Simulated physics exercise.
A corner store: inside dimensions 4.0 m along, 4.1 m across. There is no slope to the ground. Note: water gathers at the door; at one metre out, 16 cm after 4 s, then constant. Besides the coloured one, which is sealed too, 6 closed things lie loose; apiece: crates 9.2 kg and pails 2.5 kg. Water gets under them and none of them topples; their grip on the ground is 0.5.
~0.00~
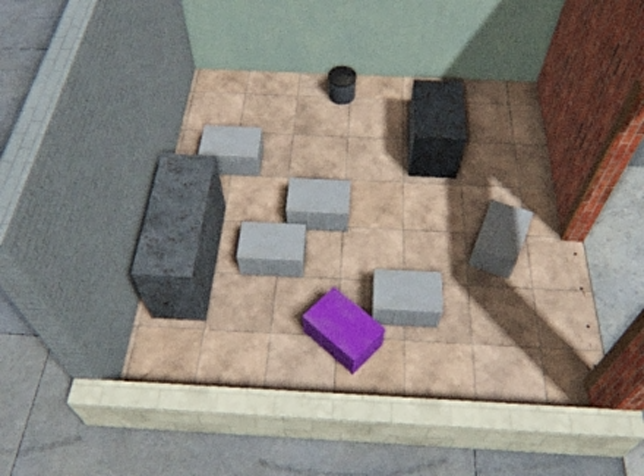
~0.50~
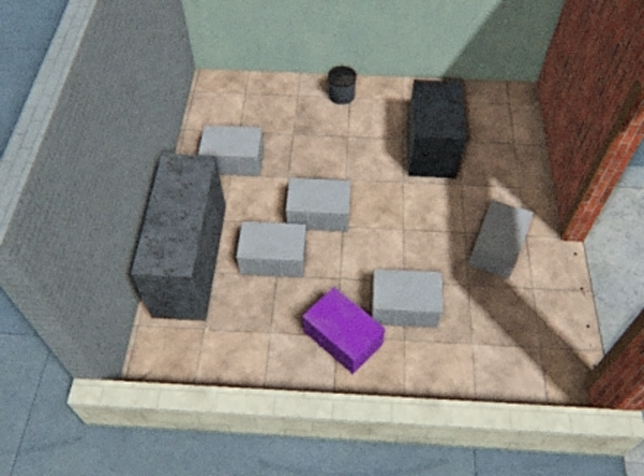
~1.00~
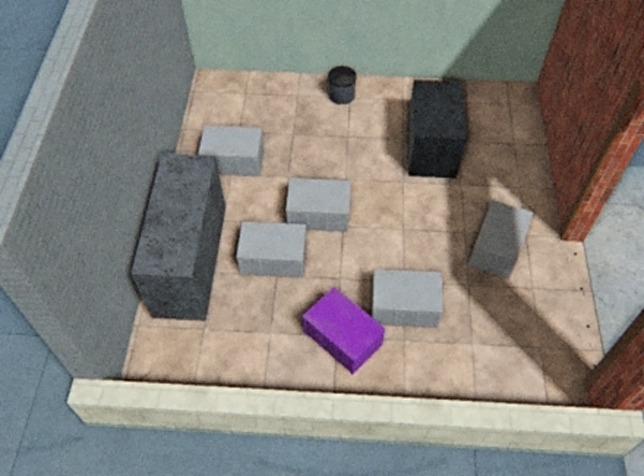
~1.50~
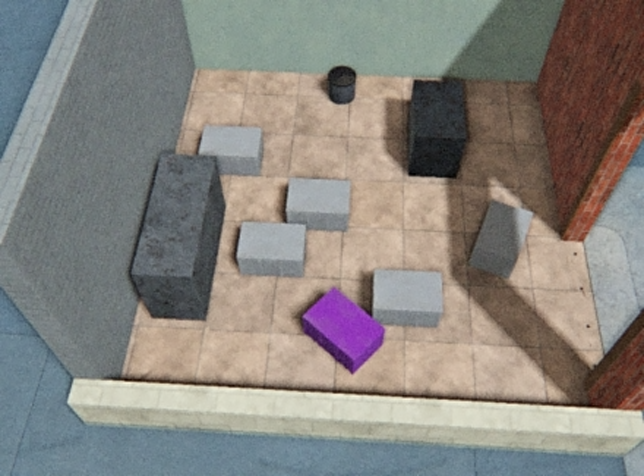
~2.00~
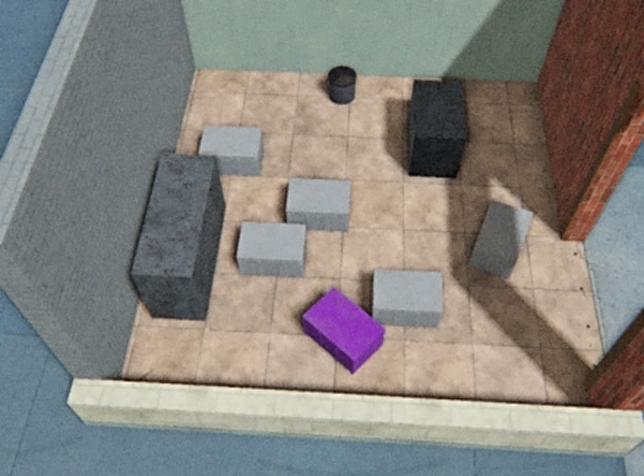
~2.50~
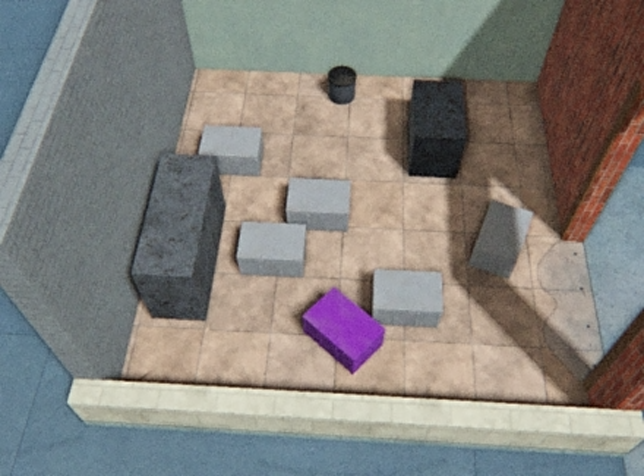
A walled room with a tiled floor held a purple crate, several grey and dark blocks and a small dark pail, and nothing shifted while a little water crept in at the right-hand opening.
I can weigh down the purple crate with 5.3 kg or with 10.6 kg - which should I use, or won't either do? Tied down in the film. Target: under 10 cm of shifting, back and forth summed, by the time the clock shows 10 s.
Go with neither; both fall short.
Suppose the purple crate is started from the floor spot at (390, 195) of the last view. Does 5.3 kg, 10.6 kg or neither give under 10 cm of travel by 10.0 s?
The answer: No weight will do.
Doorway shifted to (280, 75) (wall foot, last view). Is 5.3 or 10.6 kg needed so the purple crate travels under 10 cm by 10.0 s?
For that position, nothing offered succeeds.
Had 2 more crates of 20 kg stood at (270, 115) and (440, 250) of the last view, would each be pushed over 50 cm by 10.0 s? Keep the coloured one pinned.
Note, in sequence: Not exceeded, exceeded.
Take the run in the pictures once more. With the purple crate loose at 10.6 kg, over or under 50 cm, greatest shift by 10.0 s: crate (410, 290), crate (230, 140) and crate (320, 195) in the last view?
The three come out further, further, further, in that order.
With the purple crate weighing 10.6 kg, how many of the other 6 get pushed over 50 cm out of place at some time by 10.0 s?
My count gives 4.
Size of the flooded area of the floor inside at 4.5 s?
Wet: Near 4.0 m2.
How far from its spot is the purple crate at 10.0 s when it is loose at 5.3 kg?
Close to 150 centimetres.
After 3.5 s the purple crate would be 0 cm from its start with 5.3 kg and 0 cm from its start with 10.6 kg; 0 cm of water round it then.
After 4.5 s the purple crate would be 2 cm from its start with 5.3 kg and 0 cm from its start with 10.6 kg; 1 cm of water round it then.
After 7.0 s the purple crate would be 110 cm from its start with 5.3 kg and 110 cm from its start with 10.6 kg; 5 cm of water round it then.
After 10.0 s the purple crate would be 157 cm from its start with 5.3 kg and 169 cm from its start with 10.6 kg; 10 cm of water round it then.
